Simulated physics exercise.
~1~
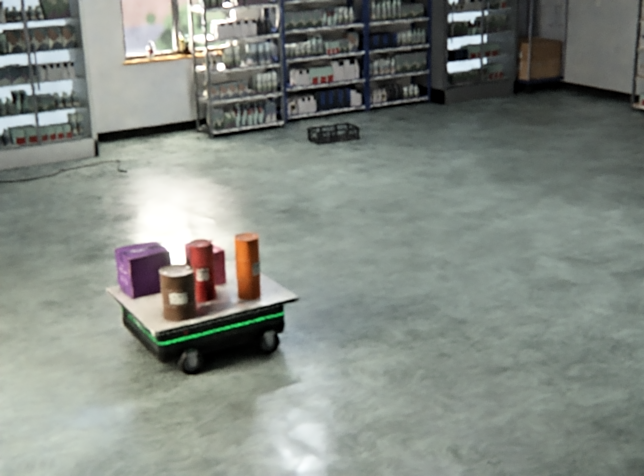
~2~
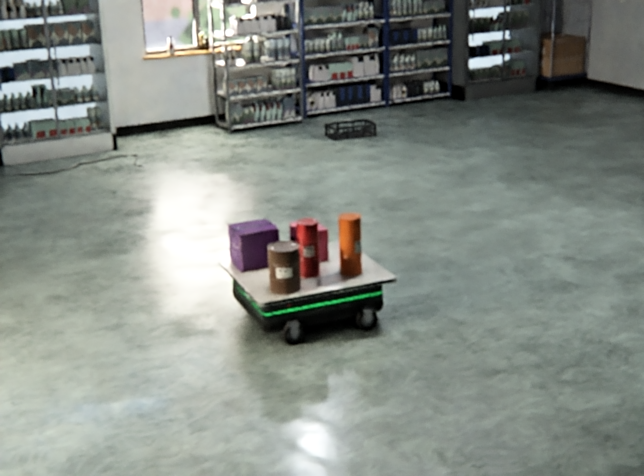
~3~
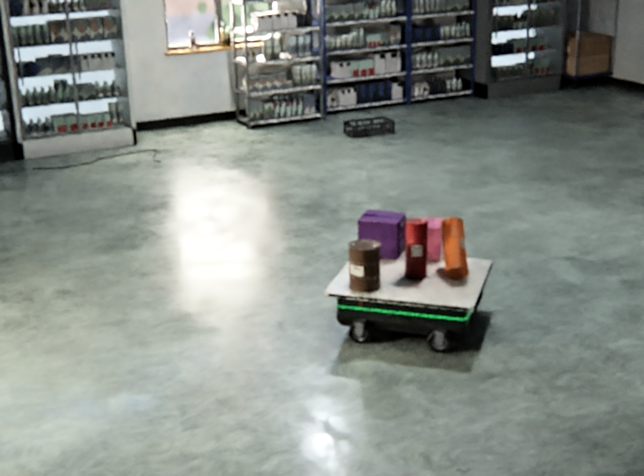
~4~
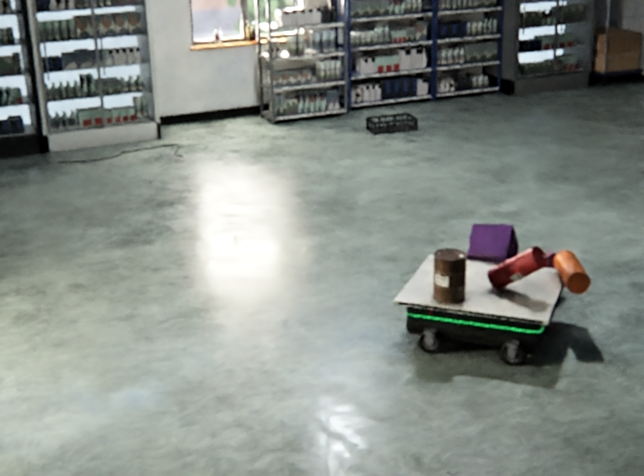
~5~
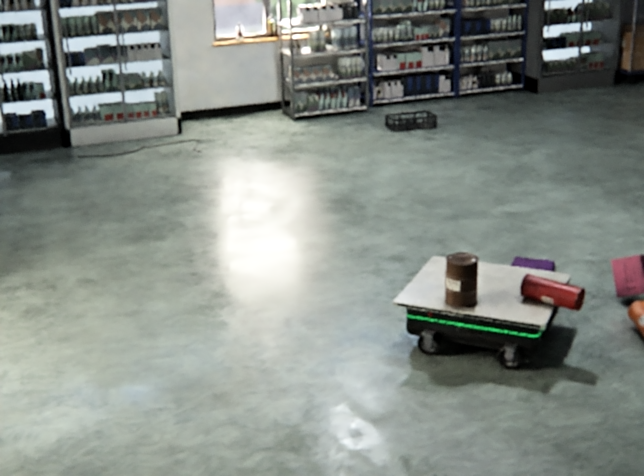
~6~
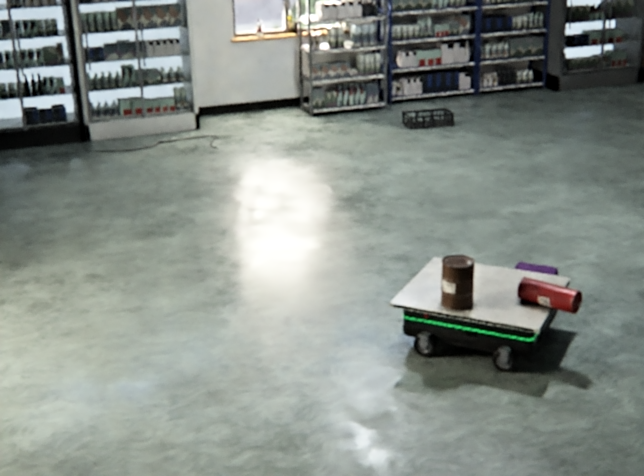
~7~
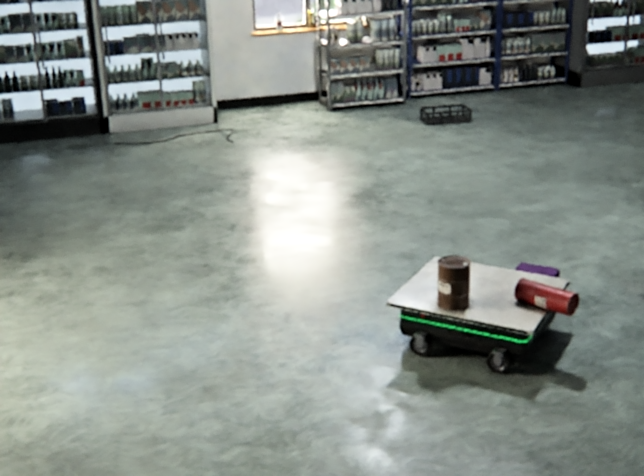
At first, a low flat cart with a glowing green strip carries a purple box, a pink parcel and red, orange and brown canisters across a smooth floor, with stocked shelves behind. It rolls to the right and starts to turn, and the orange canister leans. Then the orange and red canisters tip together while the purple box slides off the far side. The cart halts as the orange canister and pink parcel tumble away to the right. It ends still, with the brown canister upright, the red one lying at the deck's edge and the box behind.
